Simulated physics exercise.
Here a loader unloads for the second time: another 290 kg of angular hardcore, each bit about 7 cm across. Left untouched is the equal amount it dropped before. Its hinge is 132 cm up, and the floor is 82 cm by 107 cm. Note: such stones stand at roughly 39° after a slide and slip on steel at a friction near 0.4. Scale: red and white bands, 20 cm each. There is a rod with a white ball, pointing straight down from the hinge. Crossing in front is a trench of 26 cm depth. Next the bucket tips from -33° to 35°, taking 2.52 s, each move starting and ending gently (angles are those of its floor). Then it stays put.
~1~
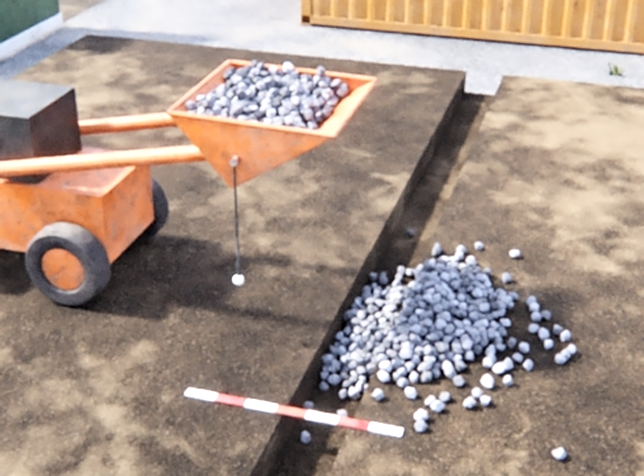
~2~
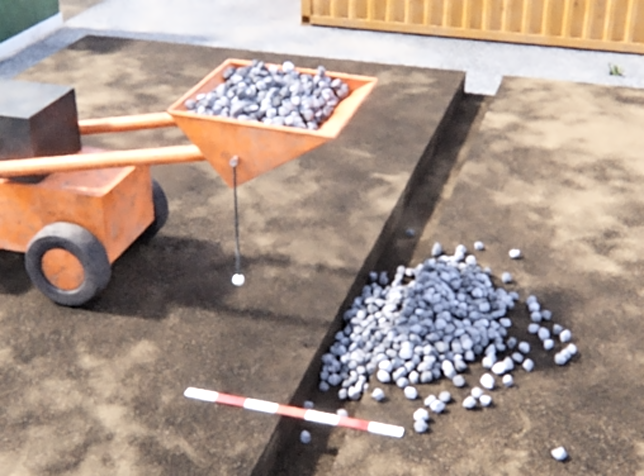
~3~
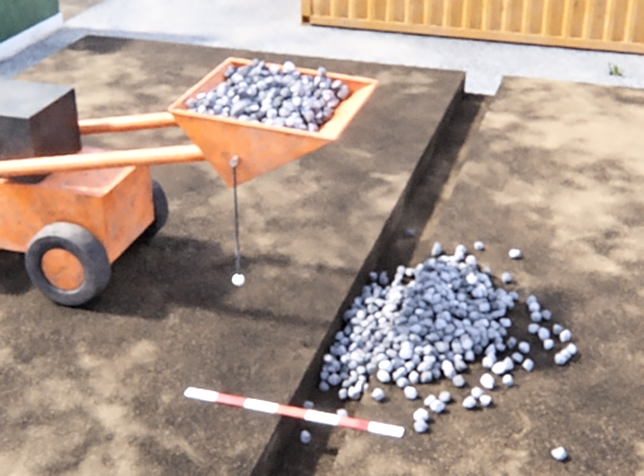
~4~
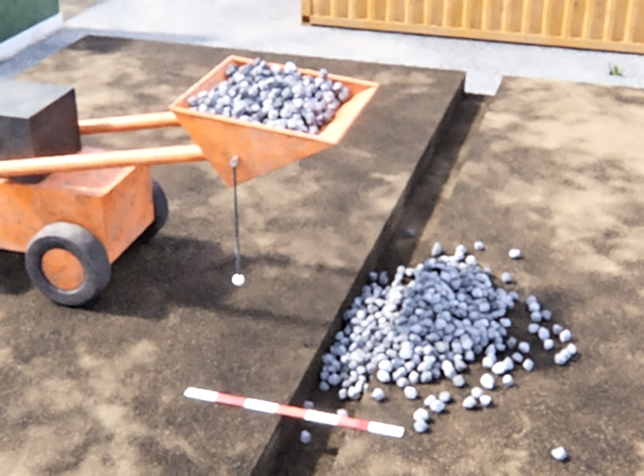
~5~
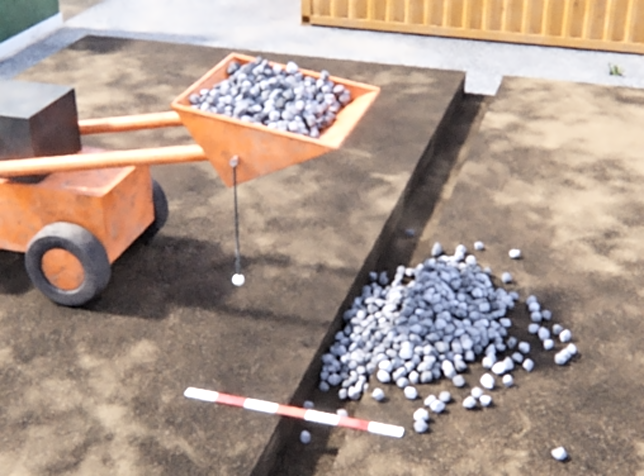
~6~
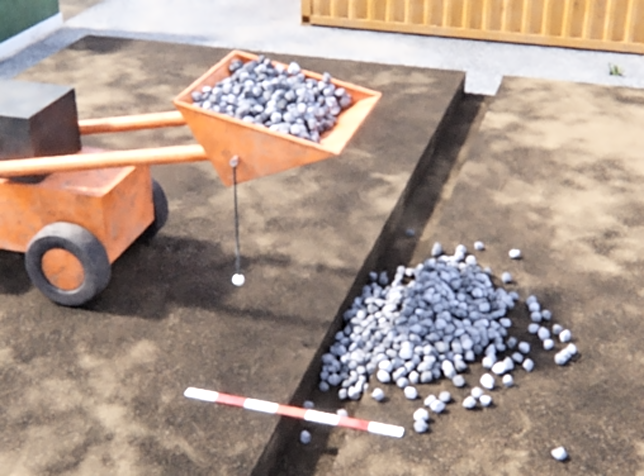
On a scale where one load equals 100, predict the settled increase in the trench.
The settled increase is about 86 in every hundred.
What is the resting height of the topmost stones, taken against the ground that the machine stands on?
It reaches near 28 cm up from the ground.
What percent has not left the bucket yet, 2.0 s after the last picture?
Held: Around 35 % of the load.
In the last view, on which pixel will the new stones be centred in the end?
Their centre ends up near (377, 311).
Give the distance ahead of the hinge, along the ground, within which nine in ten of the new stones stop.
Roughly 100 centimetres.
Then, 1.3 s after the last picture the floor is at 24°; in per cent of one load, 98 in the bucket, 40 in the trench, 61 past the trench; the foremost stones are at (559, 356).
Then, 2.0 s after the last picture the floor is at 35°; in per cent of one load, 36 in the bucket, 3 short of the trench, 99 in the trench, 62 past the trench; the foremost stones are at (559, 356).
Then, 2.4 s after the last picture the floor is at 35°; in per cent of one load, 8 in the bucket, 2 short of the trench, 122 in the trench, 68 past the trench; the foremost stones are at (559, 356).
Then, 4.9 s after the last picture the floor is at 35°; in per cent of one load, 0 in the bucket, 2 short of the trench, 125 in the trench, 73 past the trench; the foremost stones are at (559, 356). Net gain in the trench, 86.
